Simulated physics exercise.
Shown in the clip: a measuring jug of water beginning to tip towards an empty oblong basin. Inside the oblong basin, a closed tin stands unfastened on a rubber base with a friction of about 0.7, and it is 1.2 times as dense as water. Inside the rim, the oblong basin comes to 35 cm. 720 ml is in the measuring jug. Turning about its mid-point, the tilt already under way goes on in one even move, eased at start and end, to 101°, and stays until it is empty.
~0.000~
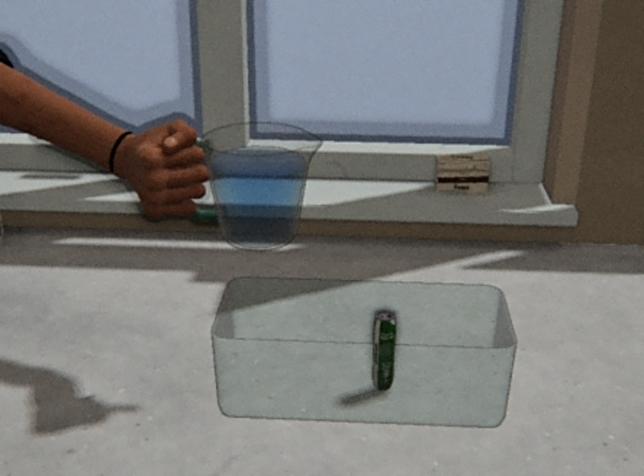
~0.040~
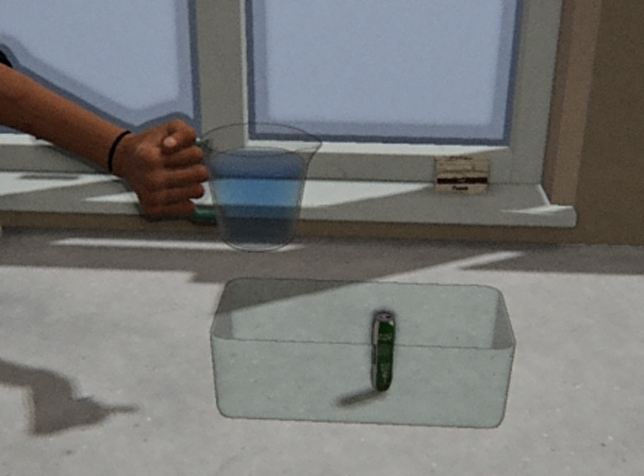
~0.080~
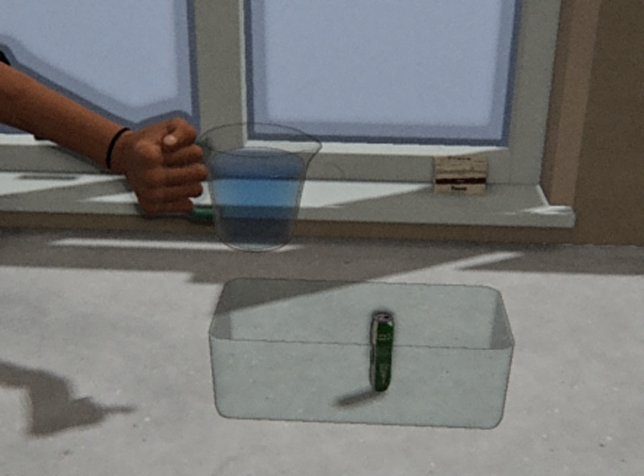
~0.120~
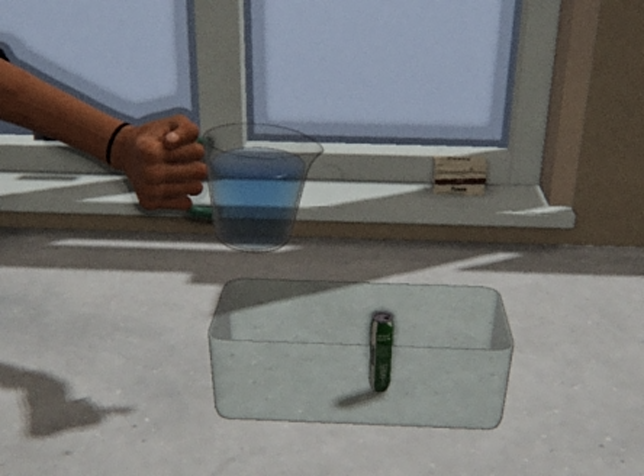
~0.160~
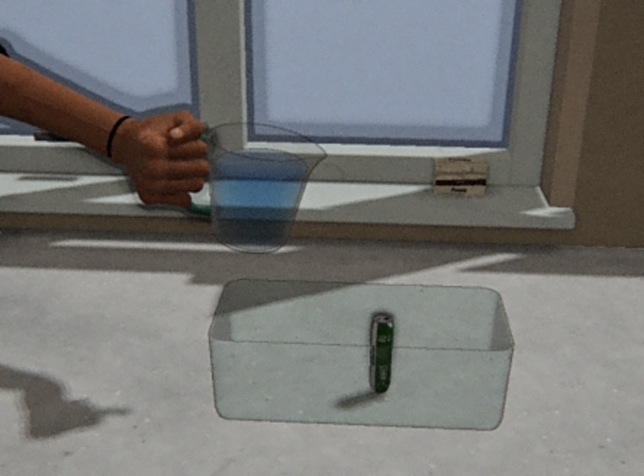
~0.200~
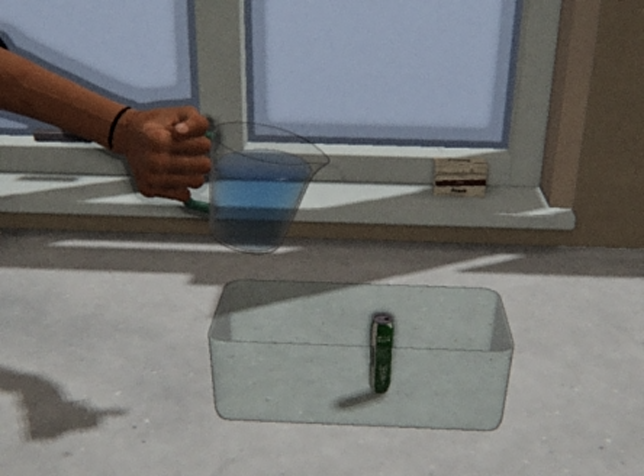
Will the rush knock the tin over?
It's down.
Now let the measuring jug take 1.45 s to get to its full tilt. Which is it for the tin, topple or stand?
In that case the tin overturns.
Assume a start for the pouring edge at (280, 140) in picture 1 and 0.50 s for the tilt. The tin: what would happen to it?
Then it stays on its base.
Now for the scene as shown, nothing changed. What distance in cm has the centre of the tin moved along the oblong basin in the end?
Shift of tin centre: Approx. 9.0 cm.
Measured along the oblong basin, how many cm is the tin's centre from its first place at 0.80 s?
It has moved some 1 cm.
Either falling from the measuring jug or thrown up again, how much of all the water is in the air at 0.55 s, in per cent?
Close to 22 per cent, I'd say.
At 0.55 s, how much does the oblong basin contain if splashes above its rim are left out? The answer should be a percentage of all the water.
Fraction in basin: Approx. 3%.
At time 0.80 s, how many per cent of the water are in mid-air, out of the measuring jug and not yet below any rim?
Near 22 percent.
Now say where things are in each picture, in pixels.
In the first picture, it leans 0°; its right rim is at (323, 142); the water meets the walls at (210, 158) and (307, 161); the oblong basin's rim runs from (221, 307) to (509, 317); the tin's top is at (385, 319).
In the second picture, it leans 1°; its right rim is at (322, 143); the water meets the walls at (210, 158) and (306, 161).
In the third picture, it leans 2°; its right rim is at (322, 145); the water meets the walls at (209, 158) and (306, 162).
In the fourth picture, it leans 5°; its right rim is at (324, 149); the water meets the walls at (210, 158) and (307, 164).
In the fifth picture, it leans 8°; its right rim is at (327, 154); the water meets the walls at (213, 158) and (310, 164).
In the sixth picture, it leans 13°; its right rim is at (330, 160); the water meets the walls at (214, 161) and (314, 166).
By 0.55 s the tilt is 72° and 76 per cent is still to pour; the tin stands where it began.
By 0.80 s the tilt is 100° and 20 per cent is still to pour; the tin leans 9°.
By 1.07 s the tilt is 101° and 1 per cent is still to pour; the tin lies on its side.
By 1.36 s the tilt is 101° and 0 per cent is still to pour; the tin lies on its side.
At rest the tin lies on its side.
